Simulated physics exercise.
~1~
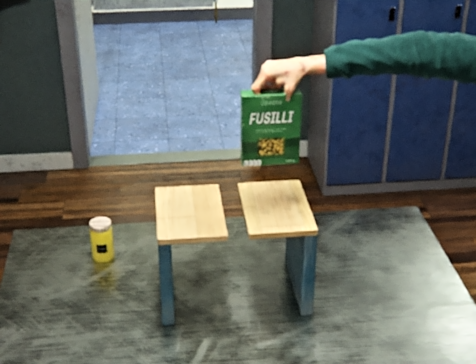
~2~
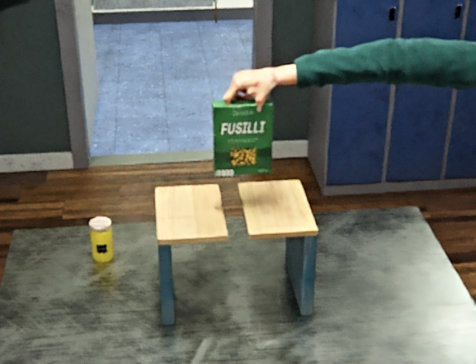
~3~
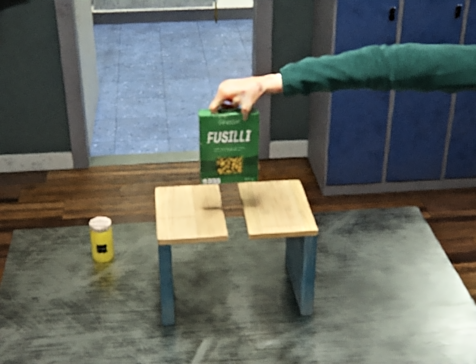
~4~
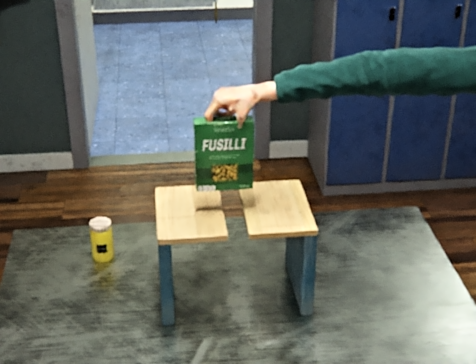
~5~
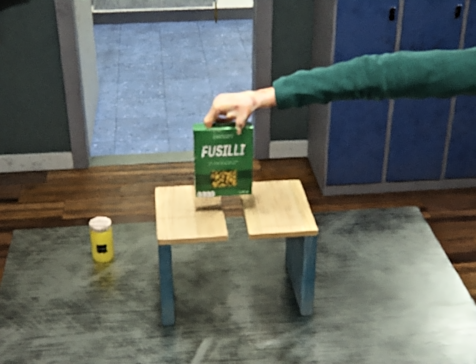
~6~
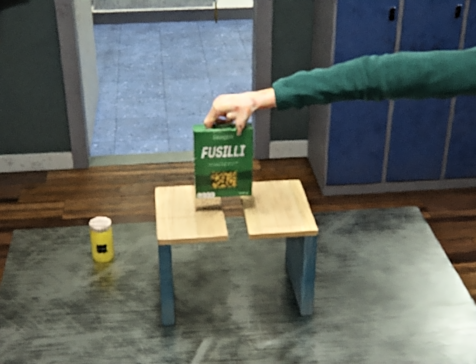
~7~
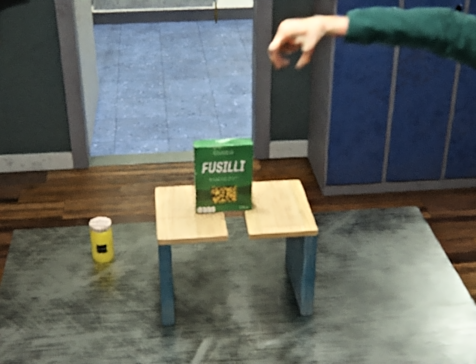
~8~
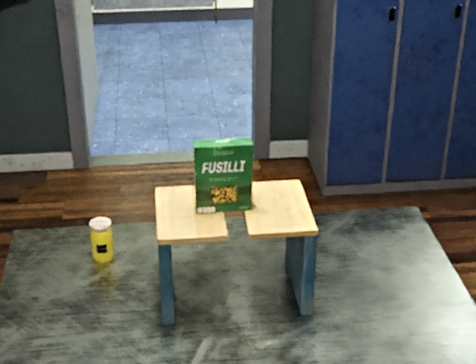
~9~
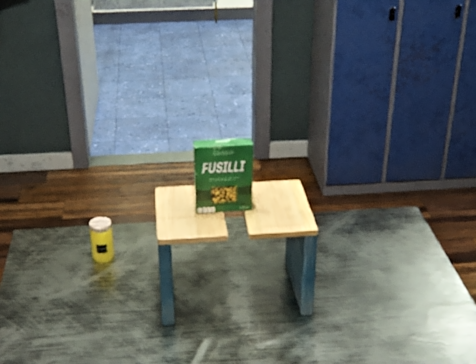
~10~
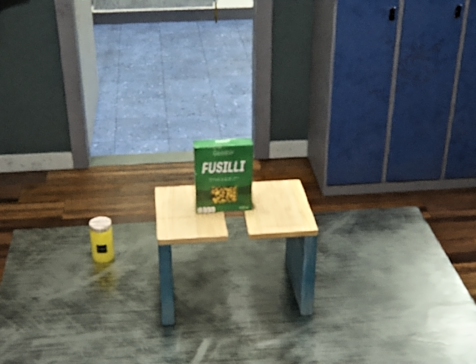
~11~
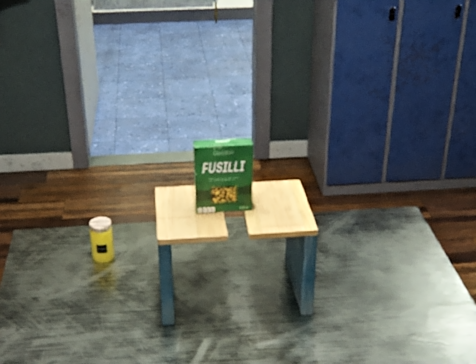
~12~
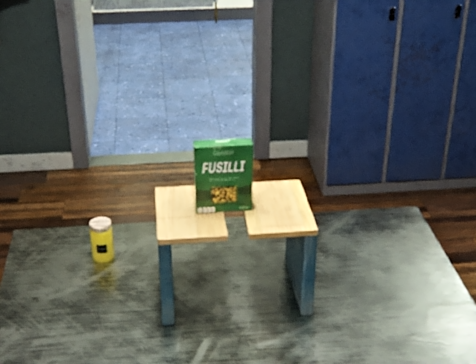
In a room with blue lockers, a hand lowered a green fusilli packet over the gap between two wooden ledges, let go and drew back, and the packet stayed upright on top while a yellow jar stood untouched to the left.
